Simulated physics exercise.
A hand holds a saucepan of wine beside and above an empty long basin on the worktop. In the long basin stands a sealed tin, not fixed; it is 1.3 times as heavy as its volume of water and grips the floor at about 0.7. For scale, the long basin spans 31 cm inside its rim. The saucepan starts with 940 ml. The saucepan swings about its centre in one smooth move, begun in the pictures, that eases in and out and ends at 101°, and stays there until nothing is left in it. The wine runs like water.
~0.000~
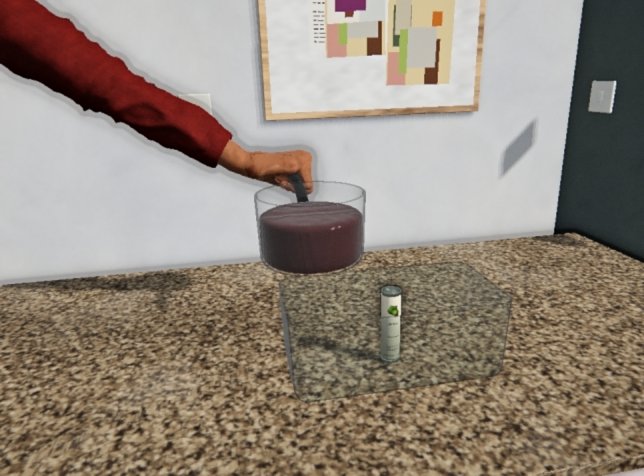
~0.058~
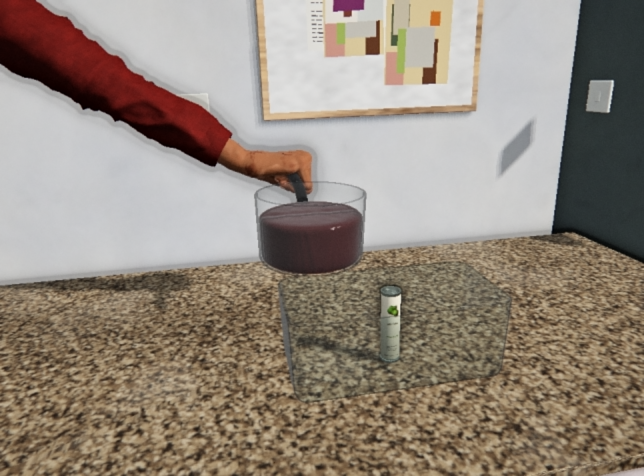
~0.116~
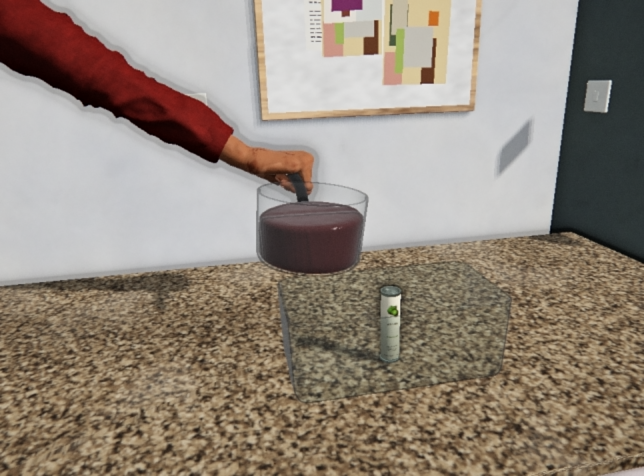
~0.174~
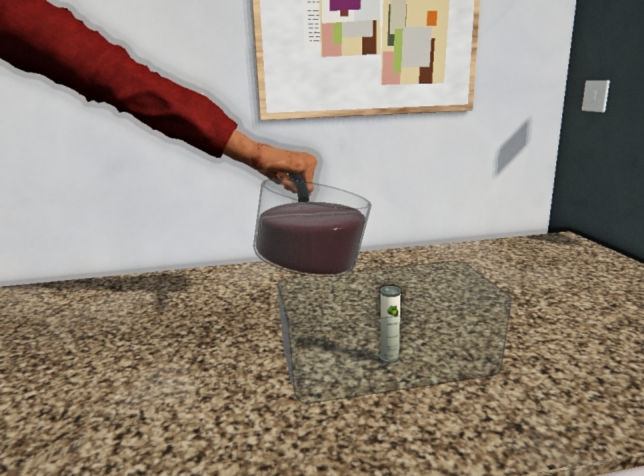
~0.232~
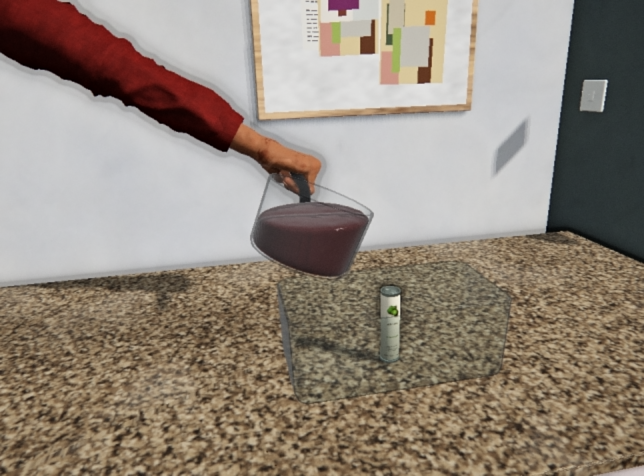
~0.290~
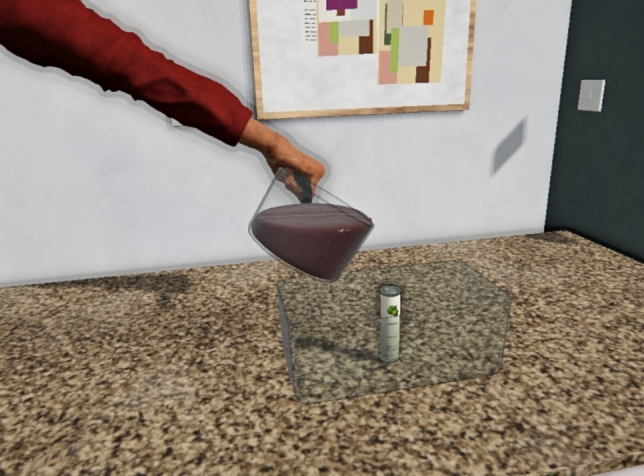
A red-sleeved hand tilting a clear pan of dark red wine steadily rightward above a transparent basin containing a small tin.
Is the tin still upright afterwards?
It topples.
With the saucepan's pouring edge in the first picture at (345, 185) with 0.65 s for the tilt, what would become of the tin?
Then it topples.
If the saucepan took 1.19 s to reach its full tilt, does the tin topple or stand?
The tin keeps standing.
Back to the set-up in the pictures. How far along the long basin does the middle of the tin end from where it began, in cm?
About 7.5 cm.
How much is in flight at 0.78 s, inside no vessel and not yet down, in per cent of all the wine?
About 6 per cent.
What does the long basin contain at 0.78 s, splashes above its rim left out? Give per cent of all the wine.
Near 82 in a hundred.
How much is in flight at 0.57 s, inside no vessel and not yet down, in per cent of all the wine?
Some 28 per cent.
After 0.57 s the tilt is 89° and 46 per cent is still to pour; the tin stands where it began.
After 0.78 s the tilt is 101° and 13 per cent is still to pour; the tin stands where it began.
After 1.00 s the tilt is 101° and 3 per cent is still to pour; the tin leans 33°.
After 1.24 s the tilt is 101° and 0 per cent is still to pour; the tin lies on its side.
In the end the tin lies on its side.
